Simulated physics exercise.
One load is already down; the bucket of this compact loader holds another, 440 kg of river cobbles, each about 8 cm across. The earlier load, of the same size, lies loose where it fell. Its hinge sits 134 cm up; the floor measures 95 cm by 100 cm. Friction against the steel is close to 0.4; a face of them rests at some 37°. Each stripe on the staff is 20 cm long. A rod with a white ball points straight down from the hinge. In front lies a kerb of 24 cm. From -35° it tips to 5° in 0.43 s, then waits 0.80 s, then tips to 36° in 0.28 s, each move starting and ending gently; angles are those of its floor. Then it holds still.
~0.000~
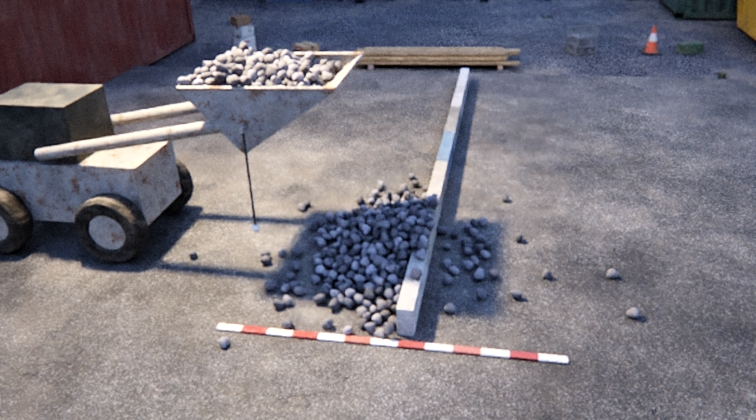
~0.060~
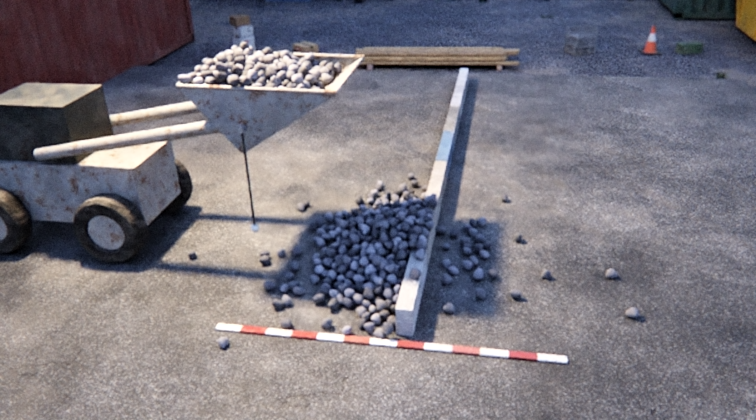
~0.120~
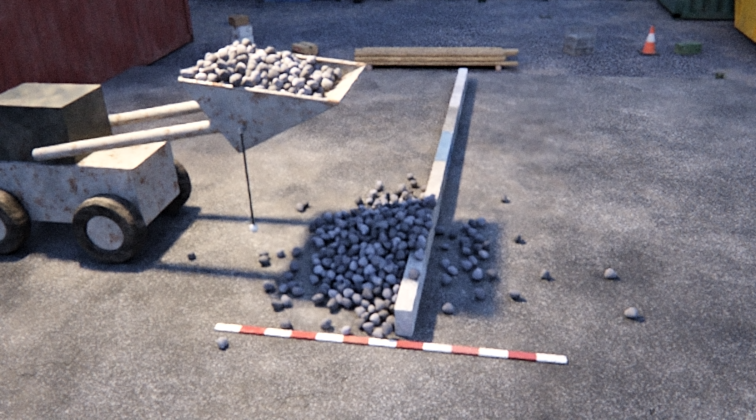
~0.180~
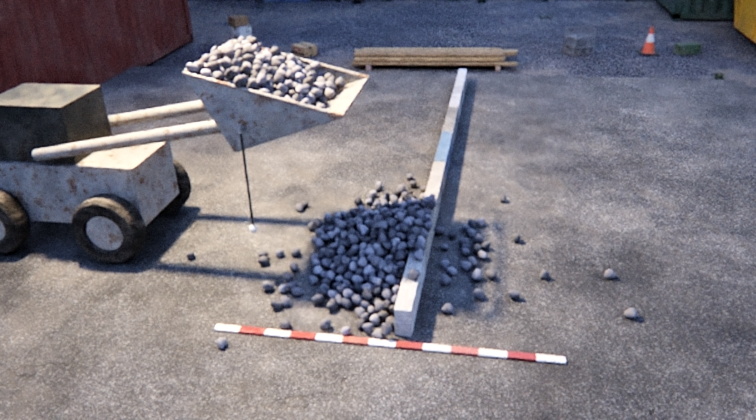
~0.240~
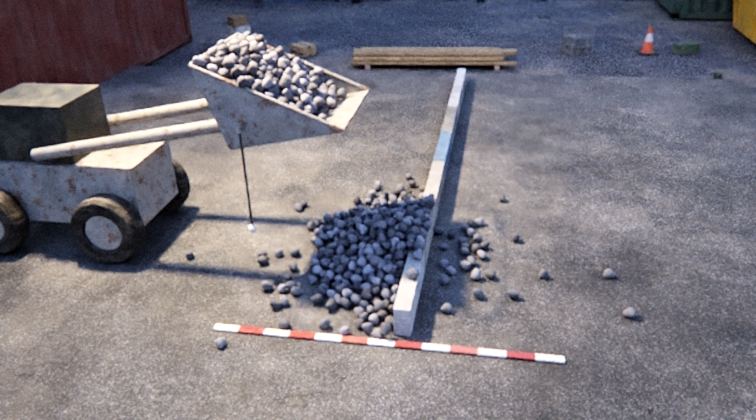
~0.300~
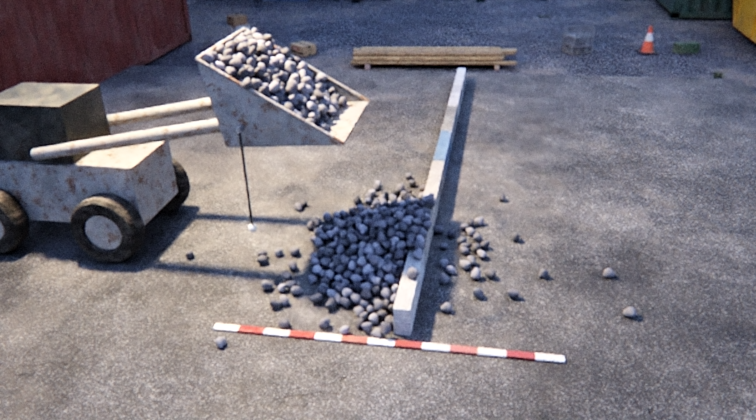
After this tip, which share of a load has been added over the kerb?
Close to 11 parts in a hundred.
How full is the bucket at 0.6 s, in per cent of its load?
About 100 per cent.
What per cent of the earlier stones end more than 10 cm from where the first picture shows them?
Roughly 10 per cent of them.
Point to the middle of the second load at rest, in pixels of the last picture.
Their middle is at about (372, 231).
After 0.4 s the floor is at 4°; in per cent of one load, 100 in the bucket, 95 on this side of the kerb, 5 over the kerb; the foremost stones are at (533, 260).
After 0.6 s the floor is at 5°; in per cent of one load, 99 in the bucket, 96 on this side of the kerb, 5 over the kerb; the foremost stones are at (533, 260).
After 2.0 s the floor is at 36°; in per cent of one load, 29 in the bucket, 163 on this side of the kerb, 9 over the kerb; the foremost stones are at (563, 274).
After 4.5 s the floor is at 36°; in per cent of one load, 0 in the bucket, 184 on this side of the kerb, 16 over the kerb; the foremost stones are at (582, 273). Net gain over the kerb, 11.
